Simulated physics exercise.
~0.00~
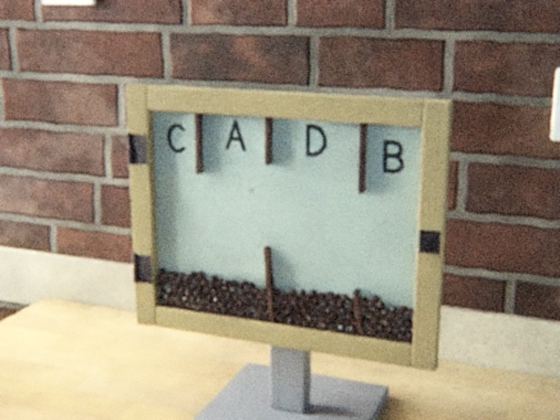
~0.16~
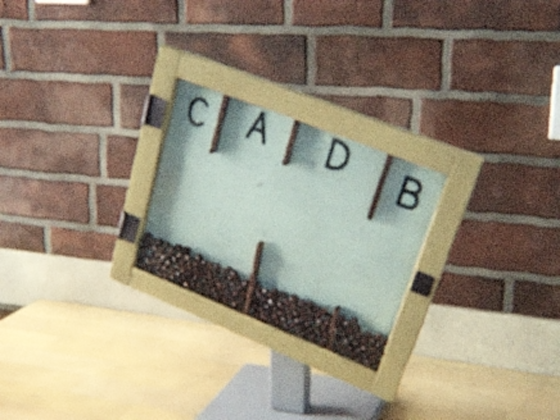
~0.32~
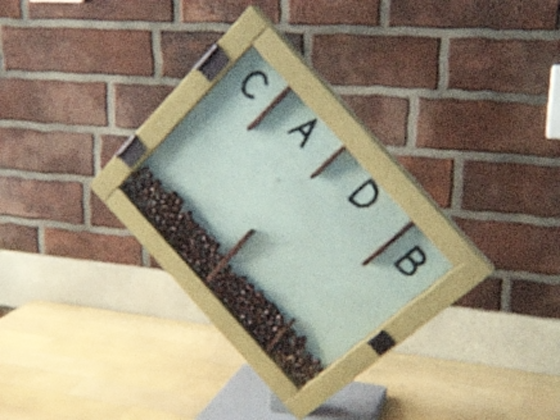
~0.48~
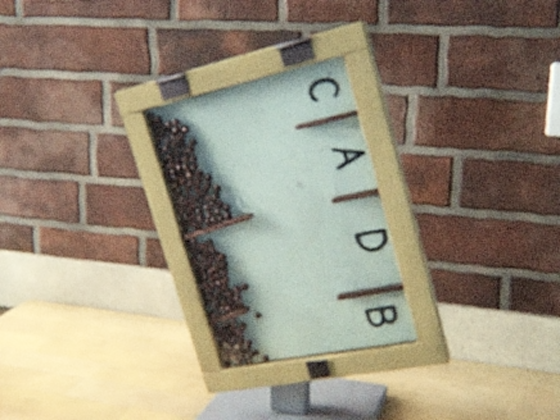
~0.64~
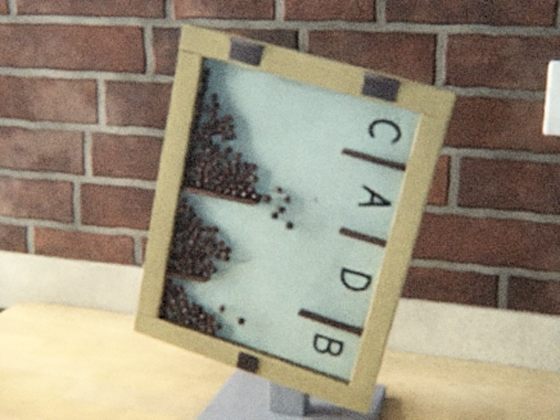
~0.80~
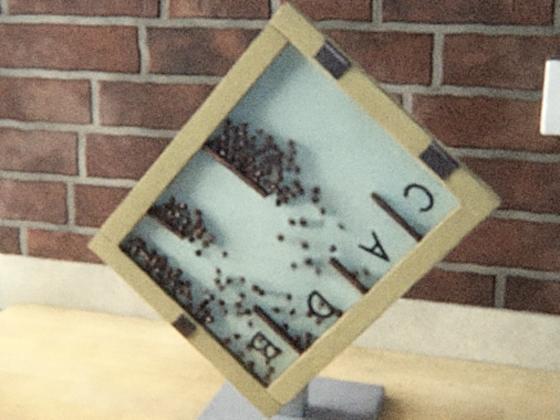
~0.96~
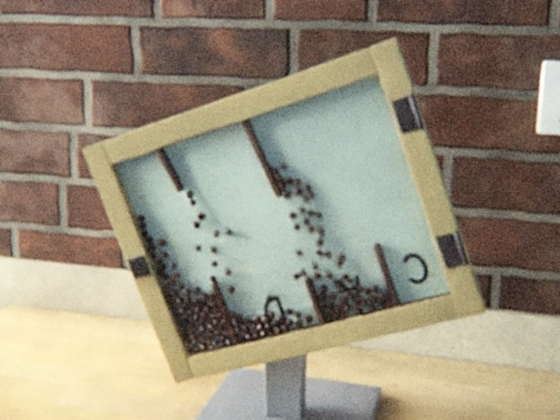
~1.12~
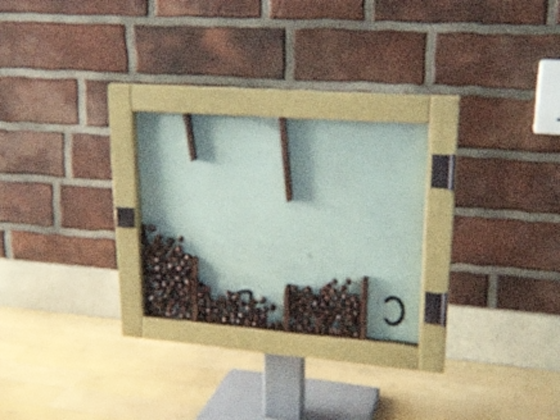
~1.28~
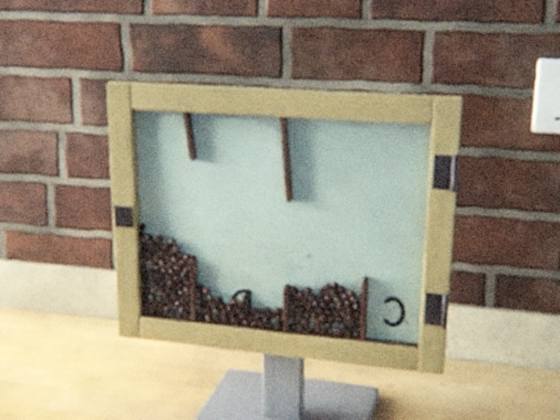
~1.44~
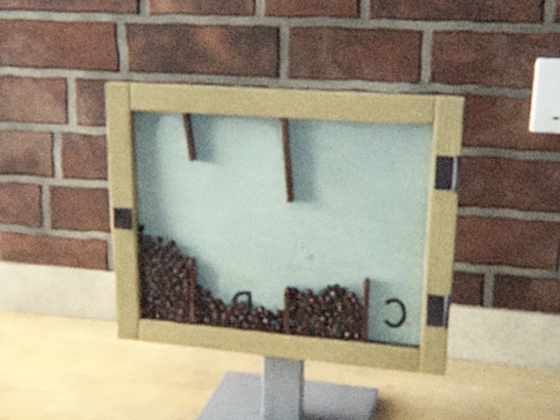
A framed box of dark beads turns clockwise upside down, its beads filling every pocket but C.
